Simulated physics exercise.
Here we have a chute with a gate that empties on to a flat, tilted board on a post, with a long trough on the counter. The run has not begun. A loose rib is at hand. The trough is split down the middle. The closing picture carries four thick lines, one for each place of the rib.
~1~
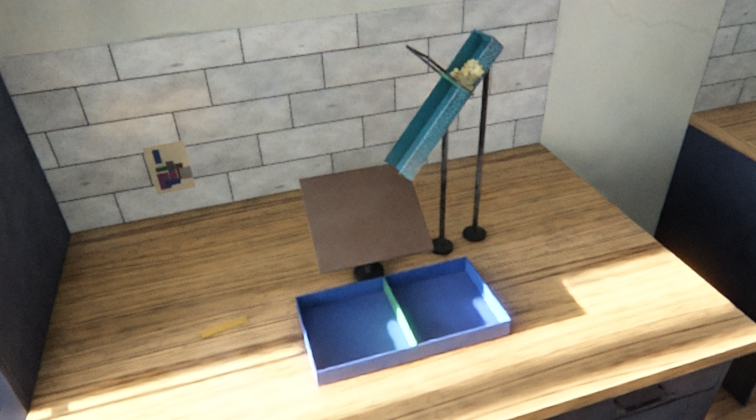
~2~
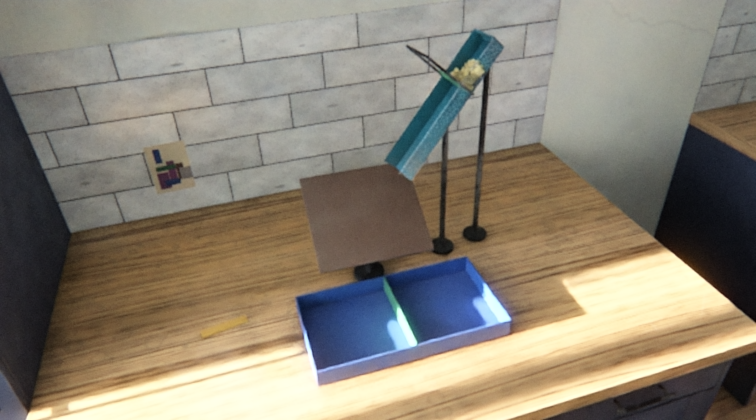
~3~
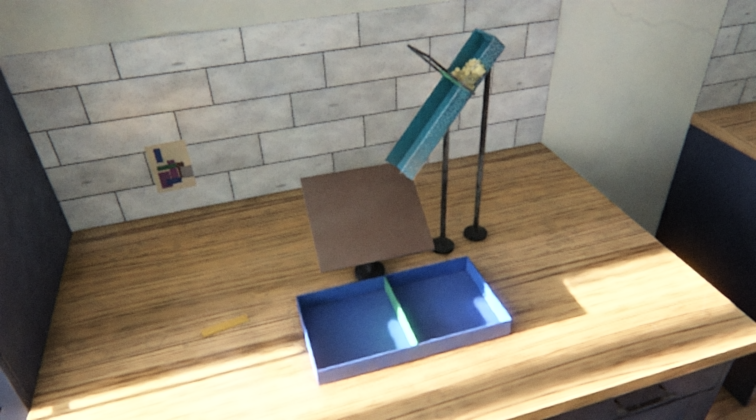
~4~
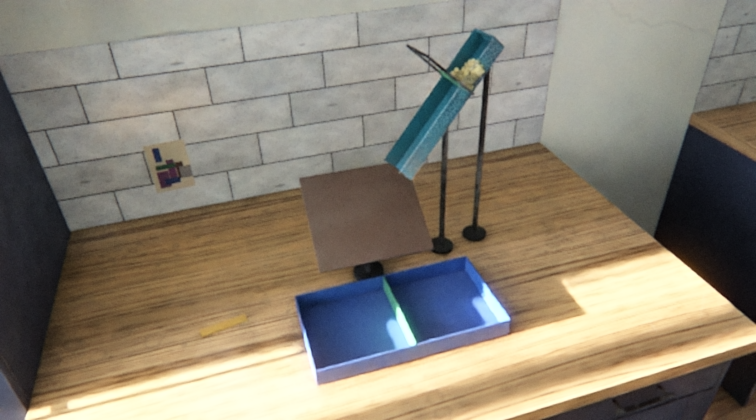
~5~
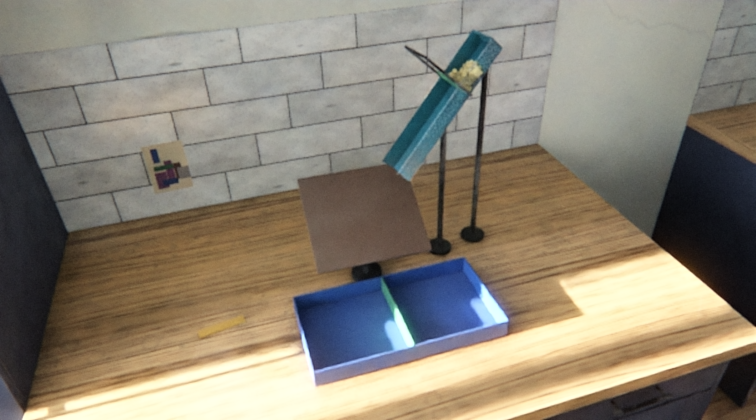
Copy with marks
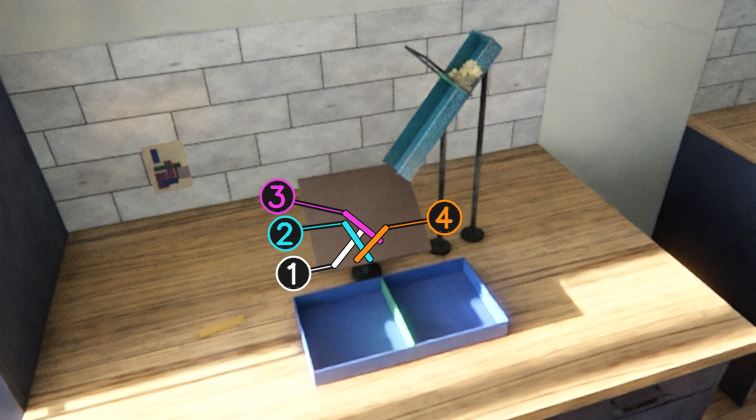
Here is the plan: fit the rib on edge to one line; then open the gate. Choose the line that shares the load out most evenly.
It is 2.
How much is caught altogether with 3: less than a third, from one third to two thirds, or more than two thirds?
More than two thirds.
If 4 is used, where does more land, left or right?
Left.
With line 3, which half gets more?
The right half.
On the marked copy, line 1 from (361, 231) to (334, 265); line 2 from (344, 223) to (370, 259); line 3 from (345, 213) to (380, 240); line 4 from (385, 227) to (356, 259).
If 1 is chosen, of what is caught, nearly all in the left half, a small part in the right.
If 2 is chosen, of what is caught, about half in the left half, about half in the right.
If 3 is chosen, of what is caught, a small part in the left half, most in the right.
If 4 is chosen, of what is caught, nearly all in the left half, a small part in the right.
